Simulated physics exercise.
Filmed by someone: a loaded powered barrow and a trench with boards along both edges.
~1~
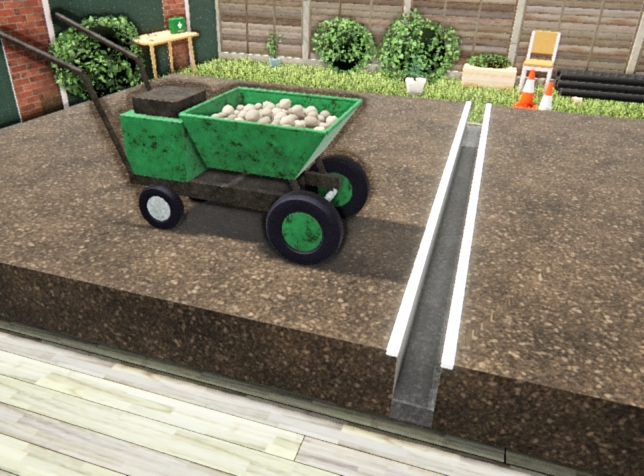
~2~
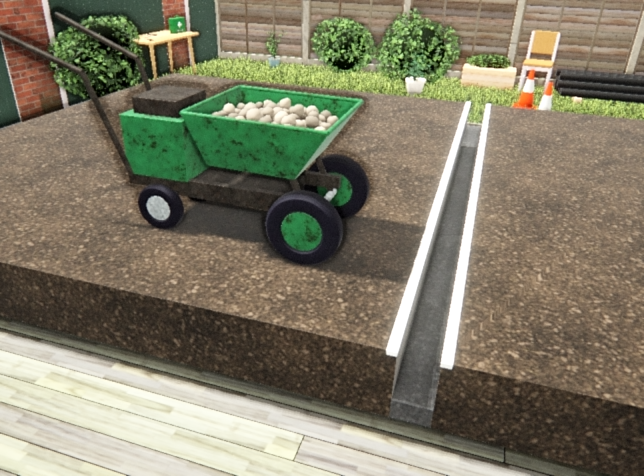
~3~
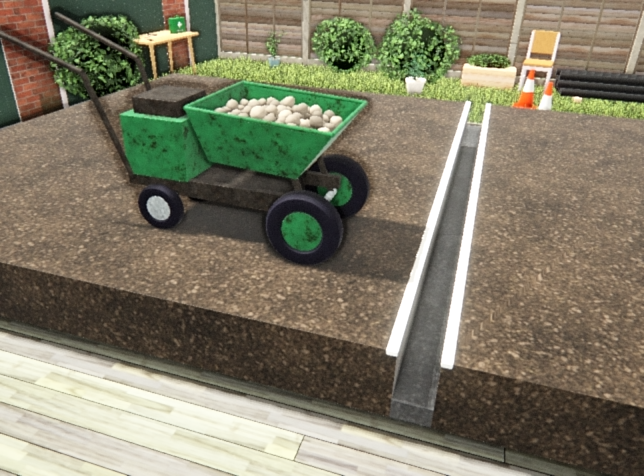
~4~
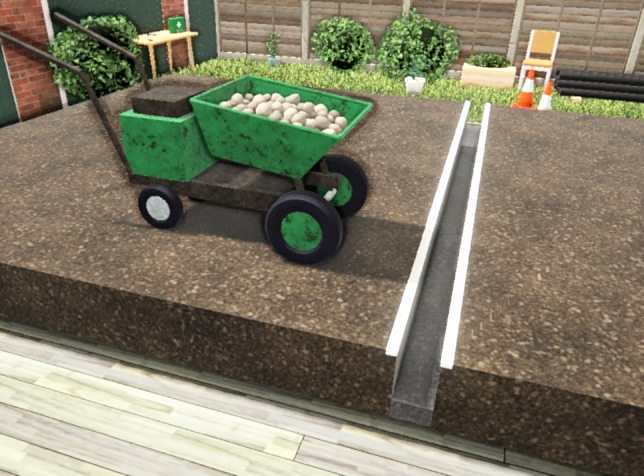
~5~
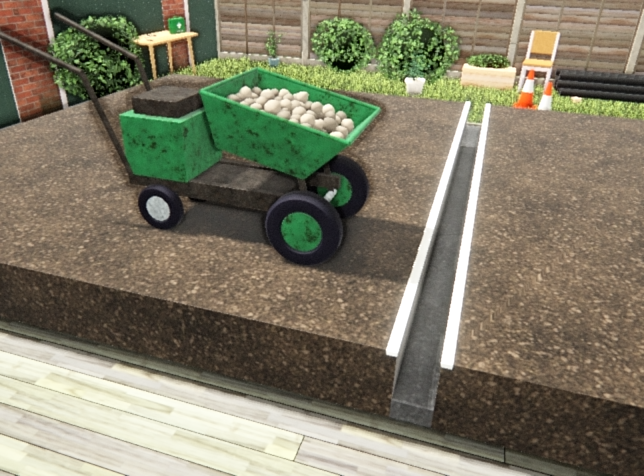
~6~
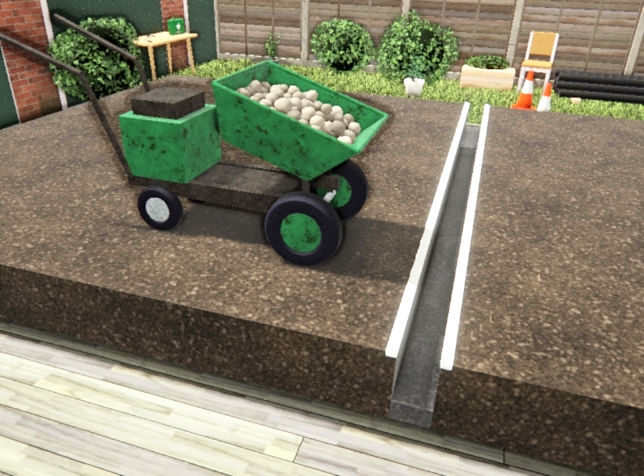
A green powered barrow with dark wheels stands on a raised bed of brown soil in a fenced garden, seen from slightly above with pale decking in front. Its skip holds rounded, pale river pebbles, and to the right a narrow grey trench edged with white boards runs through the soil. The skip starts level, then gradually tilts toward the right, its rear rising, while the barrow and camera stay still.
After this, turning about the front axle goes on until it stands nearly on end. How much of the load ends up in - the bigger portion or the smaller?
The bigger portion ends up in.
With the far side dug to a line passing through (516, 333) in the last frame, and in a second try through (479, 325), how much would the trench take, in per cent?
In order: Near 100, then 100 percent.
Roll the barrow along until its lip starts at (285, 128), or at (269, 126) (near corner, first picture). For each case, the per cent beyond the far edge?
Try 1 about 0 %, try 2 about 0 %.
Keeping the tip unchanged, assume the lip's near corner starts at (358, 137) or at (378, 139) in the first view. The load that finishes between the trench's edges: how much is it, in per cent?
First try: 30 per cent; second try: 10 per cent.
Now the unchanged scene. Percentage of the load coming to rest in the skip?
I'd say around 0 per cent.
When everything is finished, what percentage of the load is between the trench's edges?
My estimate is some 80 %.
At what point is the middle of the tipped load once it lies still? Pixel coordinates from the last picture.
At about (442, 279), give or take.
Soon, skip tipped steeply; all in the skip.
A while on, skip tipped right over; about two thirds in the skip; a stray few short of the trench; about a quarter in or heaped over the trench; a stray few beyond it; a stray few falling.
Towards the end, skip tipped right over; a stray few in the skip; a stray few short of the trench; most in or heaped over the trench; about a quarter beyond it.
Finally, skip tipped right over; a stray few short of the trench; most in or heaped over the trench; about a quarter beyond it.
